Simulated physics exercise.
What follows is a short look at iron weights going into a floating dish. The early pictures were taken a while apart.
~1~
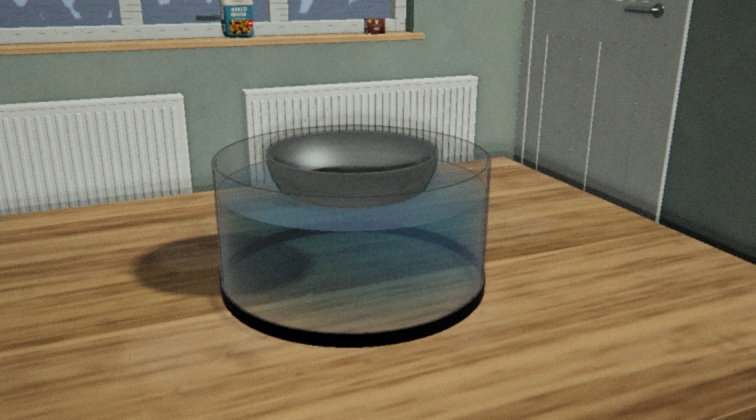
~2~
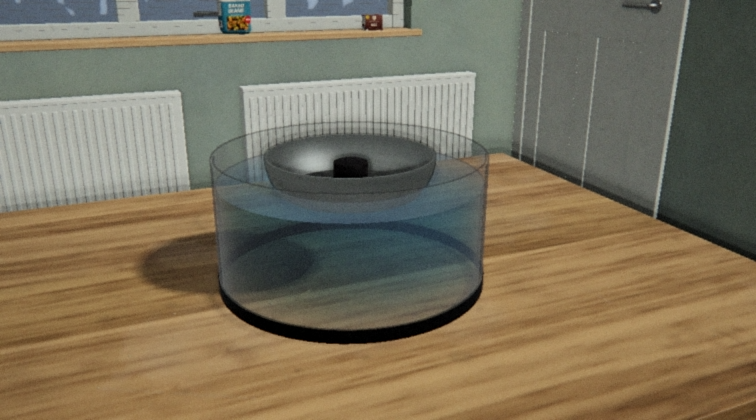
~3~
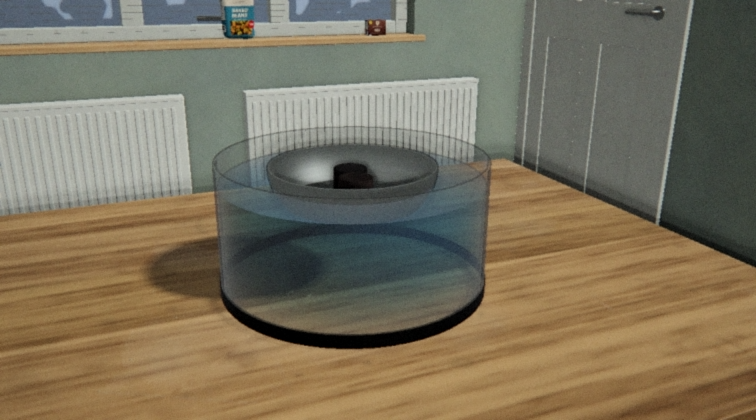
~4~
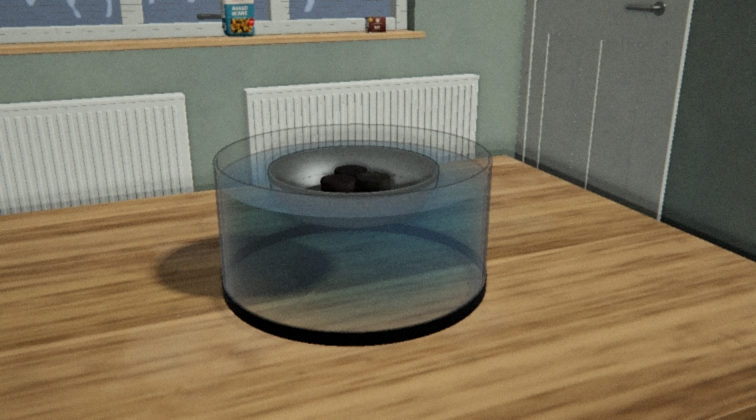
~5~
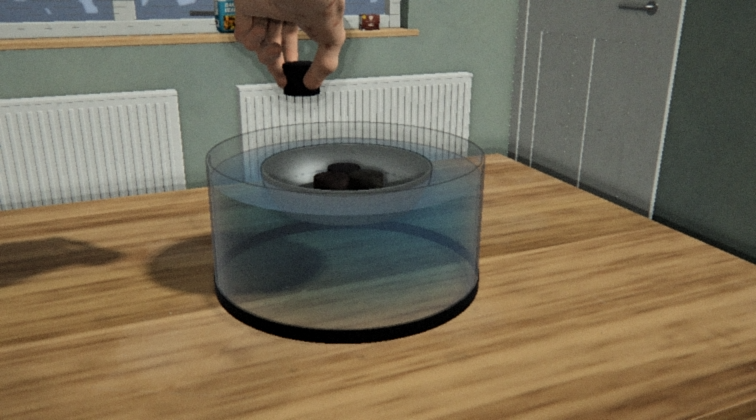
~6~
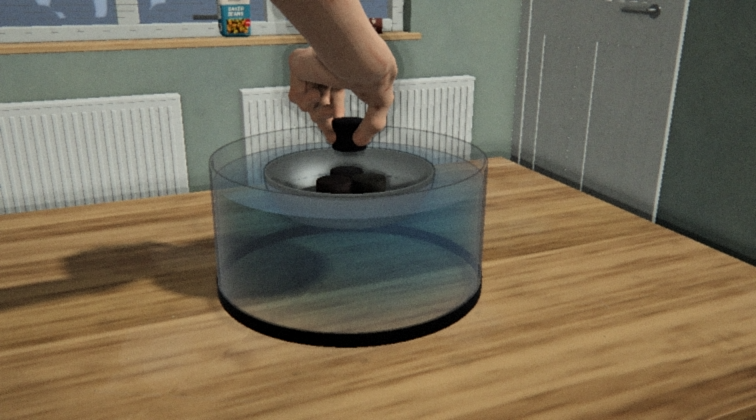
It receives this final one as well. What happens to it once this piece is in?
I bet it won't survive this one.
A moment on, the iron weight is in and the dish dips.
Further on, water pours in over its edge.
When it is over, the dish lies on the bottom with its load.
